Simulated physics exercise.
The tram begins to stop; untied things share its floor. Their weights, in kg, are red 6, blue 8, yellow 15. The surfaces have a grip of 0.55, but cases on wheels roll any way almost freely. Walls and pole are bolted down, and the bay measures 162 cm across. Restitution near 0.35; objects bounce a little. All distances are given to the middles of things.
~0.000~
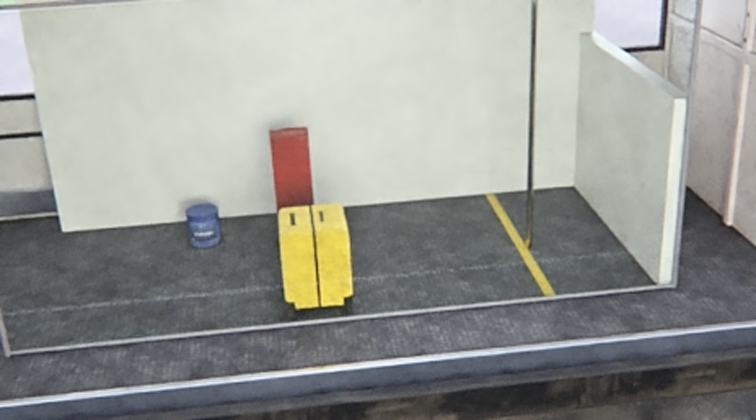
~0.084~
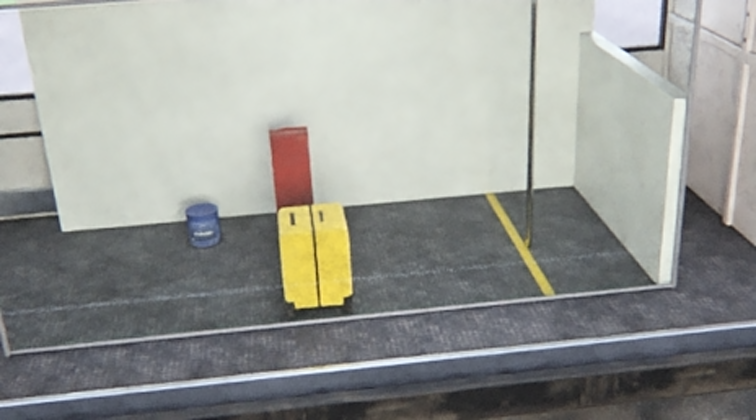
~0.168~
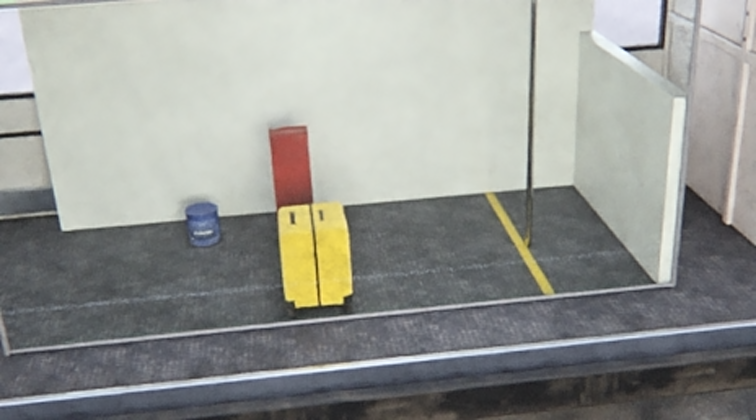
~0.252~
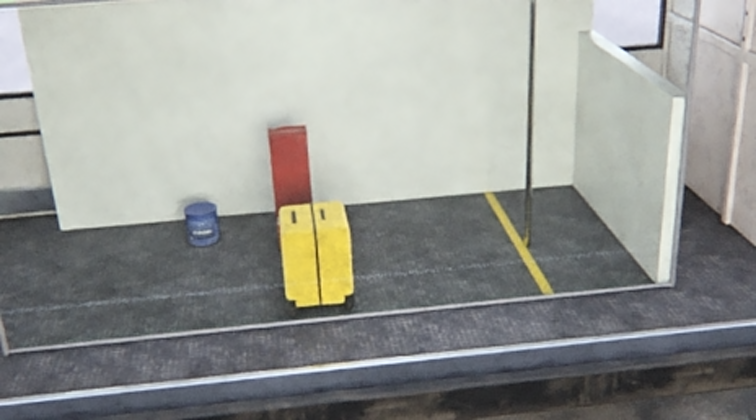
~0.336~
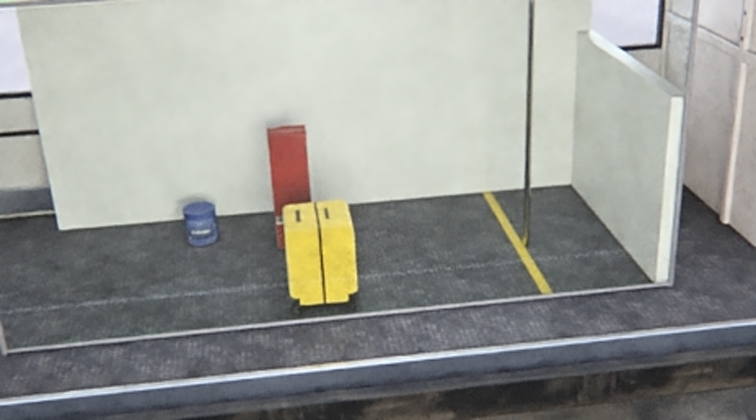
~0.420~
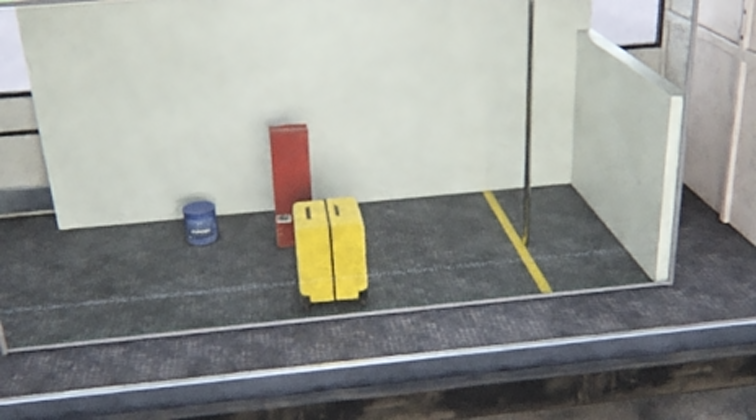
A yellow wheeled case stands near the middle of a dark-floored bay with pale walls, seen from slightly above by a camera that stays almost still. A tall red box is upright behind it, with a small blue container to the left and a yellow floor line to the right. At first nothing noticeably moves, then the case slides a short way right, uncovering more of the red box.
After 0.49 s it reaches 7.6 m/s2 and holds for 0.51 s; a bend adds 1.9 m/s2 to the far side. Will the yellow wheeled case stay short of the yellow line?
Beyond the line.
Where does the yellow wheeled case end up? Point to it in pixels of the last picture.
It ends up near pixel (582, 210) in the last picture.
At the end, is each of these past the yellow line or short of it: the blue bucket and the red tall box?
So the blue bucket finishes before reaching it and the red tall box having crossed it.
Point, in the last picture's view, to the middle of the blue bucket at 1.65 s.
Near (317, 201).
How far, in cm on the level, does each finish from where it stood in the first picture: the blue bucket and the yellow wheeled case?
About: Blue bucket 80, yellow wheeled case 180.
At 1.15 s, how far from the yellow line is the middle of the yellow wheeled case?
Around 10 cm shy of the mark.
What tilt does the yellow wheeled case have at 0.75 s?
0°.
After 0.75 s the yellow wheeled case is 59 cm short of the yellow line, tilted 0°, near (436, 231) in the last picture's view.
After 1.15 s the yellow wheeled case is 10 cm short of the yellow line, tilted 0°, near (520, 235) in the last picture's view.
After 1.65 s the yellow wheeled case is 31 cm past the yellow line, tilted 0°, near (575, 214) in the last picture's view; the red tall box 22 cm past the yellow line, tilted 90°.
At rest, 3.4 s, red tall box crosses the yellow line; blue bucket stops short of the yellow line; yellow wheeled case crosses the yellow line.
